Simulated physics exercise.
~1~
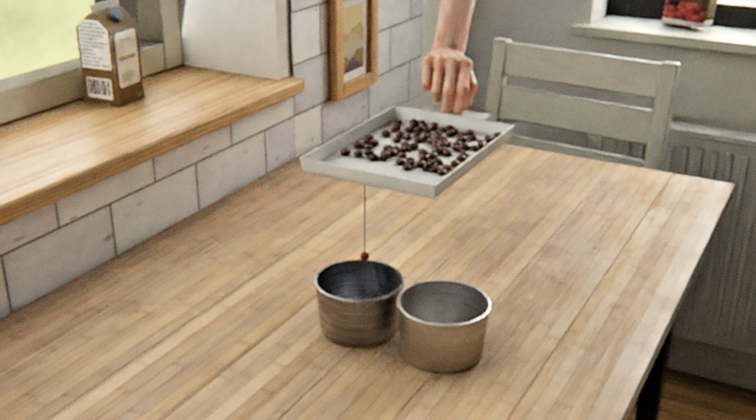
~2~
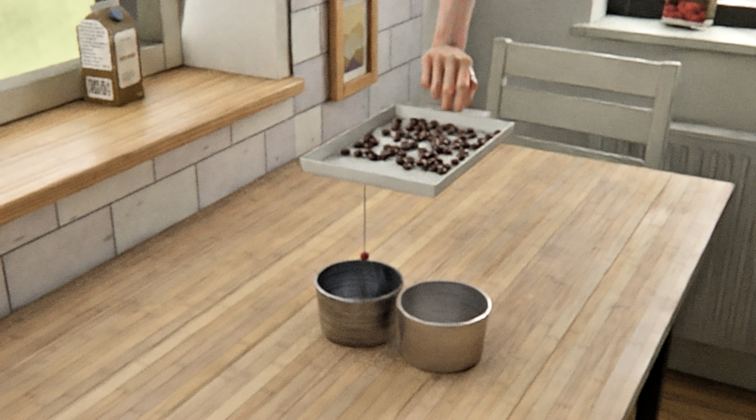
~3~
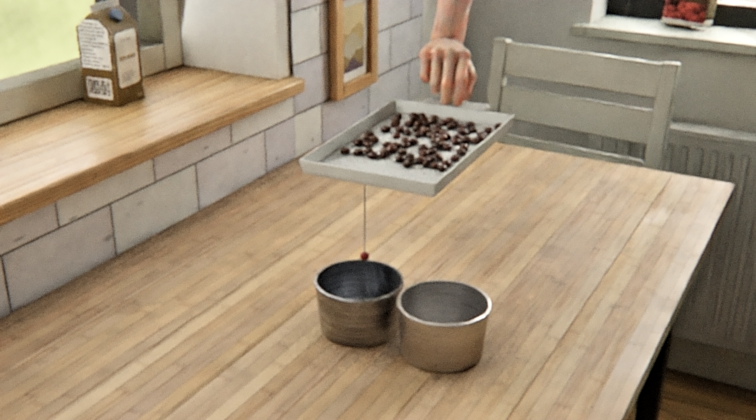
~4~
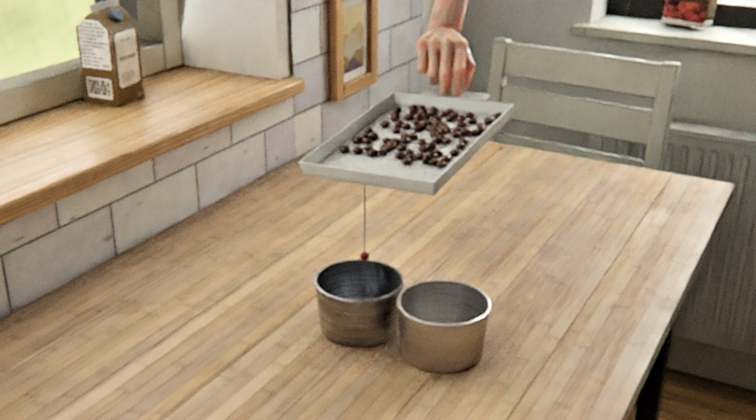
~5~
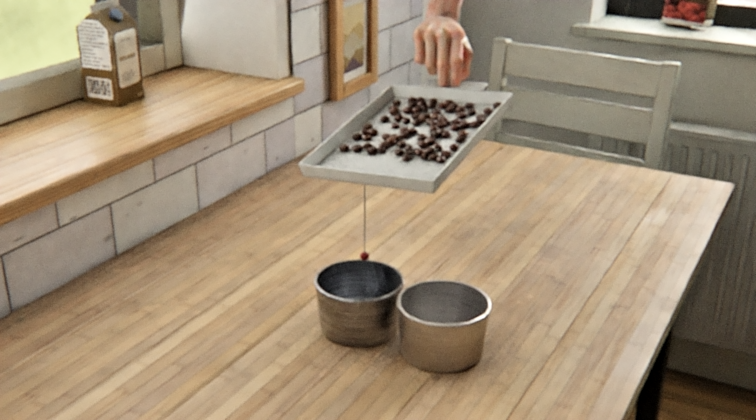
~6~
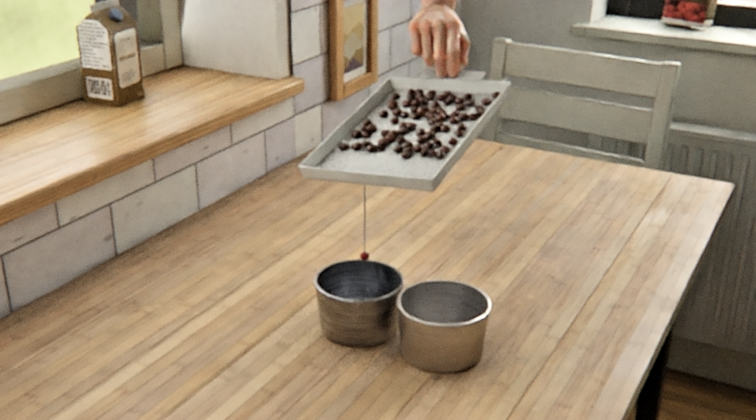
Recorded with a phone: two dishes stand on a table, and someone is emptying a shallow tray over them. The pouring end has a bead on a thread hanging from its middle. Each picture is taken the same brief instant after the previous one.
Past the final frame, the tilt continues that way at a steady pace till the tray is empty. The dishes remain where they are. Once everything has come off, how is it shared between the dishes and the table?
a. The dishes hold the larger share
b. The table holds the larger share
(b) The table holds the larger share.
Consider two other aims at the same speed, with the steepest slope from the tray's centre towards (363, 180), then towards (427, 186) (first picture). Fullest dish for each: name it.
Record: Try 1, the dish at the left; try 2, the dish at the right.
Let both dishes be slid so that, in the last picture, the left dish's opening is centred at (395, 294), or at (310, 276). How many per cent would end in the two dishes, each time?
It would be near 0 per cent first and near 50 per cent second.
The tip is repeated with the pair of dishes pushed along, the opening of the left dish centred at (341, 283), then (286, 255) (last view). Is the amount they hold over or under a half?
Try 1: A minority of it. Try 2: A majority of it.
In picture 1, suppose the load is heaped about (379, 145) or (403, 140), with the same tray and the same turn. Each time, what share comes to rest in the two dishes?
First case: Some 10 %; second case: Some 10 %.
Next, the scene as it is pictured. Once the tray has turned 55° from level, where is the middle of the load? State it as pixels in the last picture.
In the last view the centre sits at roughly (344, 150).
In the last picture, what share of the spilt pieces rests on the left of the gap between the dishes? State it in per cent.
It comes to near 100 percent of the spill.
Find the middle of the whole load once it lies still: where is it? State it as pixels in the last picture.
Somewhere close to (284, 308) in the last picture.
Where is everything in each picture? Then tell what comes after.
In the first frame, corners of the pouring end near (303, 157) and (434, 184), level; middle of the load near (436, 143), flat chocolate drops; left dish near (337, 317); right dish near (424, 342); bead on its thread near (365, 256).
In the second frame, corners of the pouring end near (303, 158) and (434, 183), level; middle of the load near (436, 141).
In the third frame, corners of the pouring end near (303, 159) and (434, 182), tipped barely, lowest at the left corner; middle of the load near (436, 137).
In the fourth frame, corners of the pouring end near (302, 161) and (433, 181), tipped a little, lowest at the left corner; middle of the load near (435, 130).
In the fifth frame, corners of the pouring end near (302, 163) and (432, 179), tipped a little, lowest at the left corner; middle of the load near (430, 121).
In the sixth frame, corners of the pouring end near (301, 165) and (431, 178), tipped a little, lowest at the left corner; middle of the load near (429, 115); left dish near (337, 317); right dish near (424, 342).
Shortly afterwards, tray tipped steeply; the whole lot on the tray.
Next, tray tipped right over; near two thirds on the tray; only a few in the left dish; near a quarter outside both; a little in the air.
Some moments later, tray tipped past a quarter turn; a little in the left dish; the bulk outside both.
In the end, tray tipped past a quarter turn; none at all in the right dish; a little in the left dish; the bulk outside both.
